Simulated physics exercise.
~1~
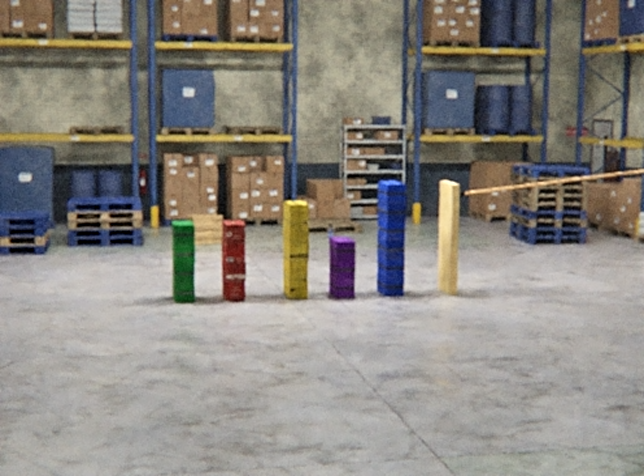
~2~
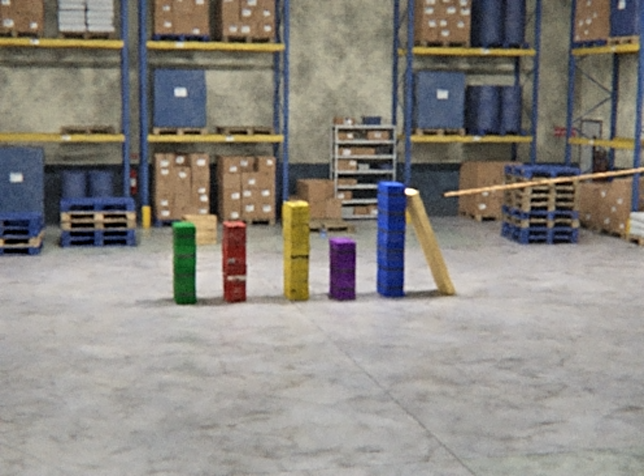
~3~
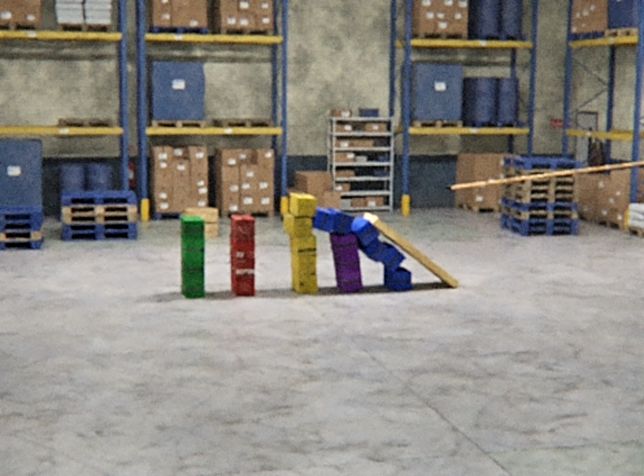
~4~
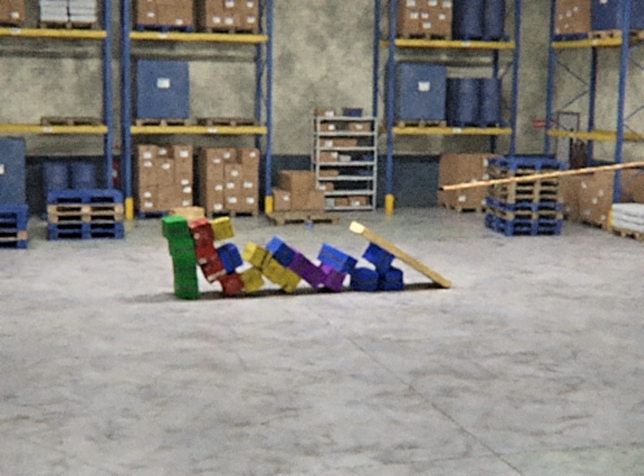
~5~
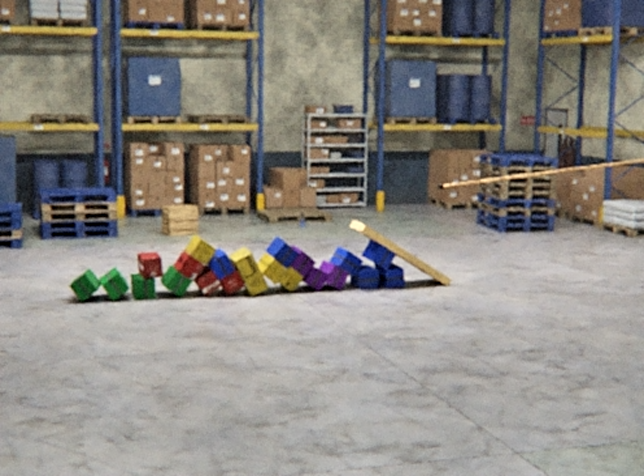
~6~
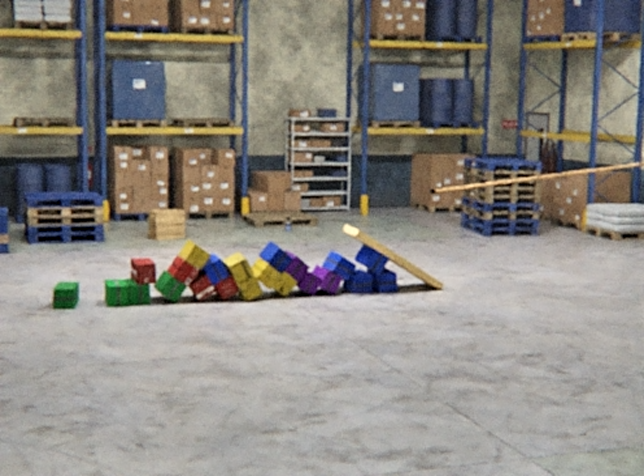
On a warehouse floor, seen from a slight distance by a slowly drifting camera, five loose piles of cartons stand in a row before tall racks, green, red, yellow, purple and blue from left to right. An upright wooden board stands at the right end, near a long pole. The board tips left against the tall blue pile, which buckles and spills over the purple one into the yellow. The collapse runs on through the red pile to the green, which topples left. All five piles end wrecked in a low, jumbled line, the board leaning on blue cartons and one green carton lying apart at far left.
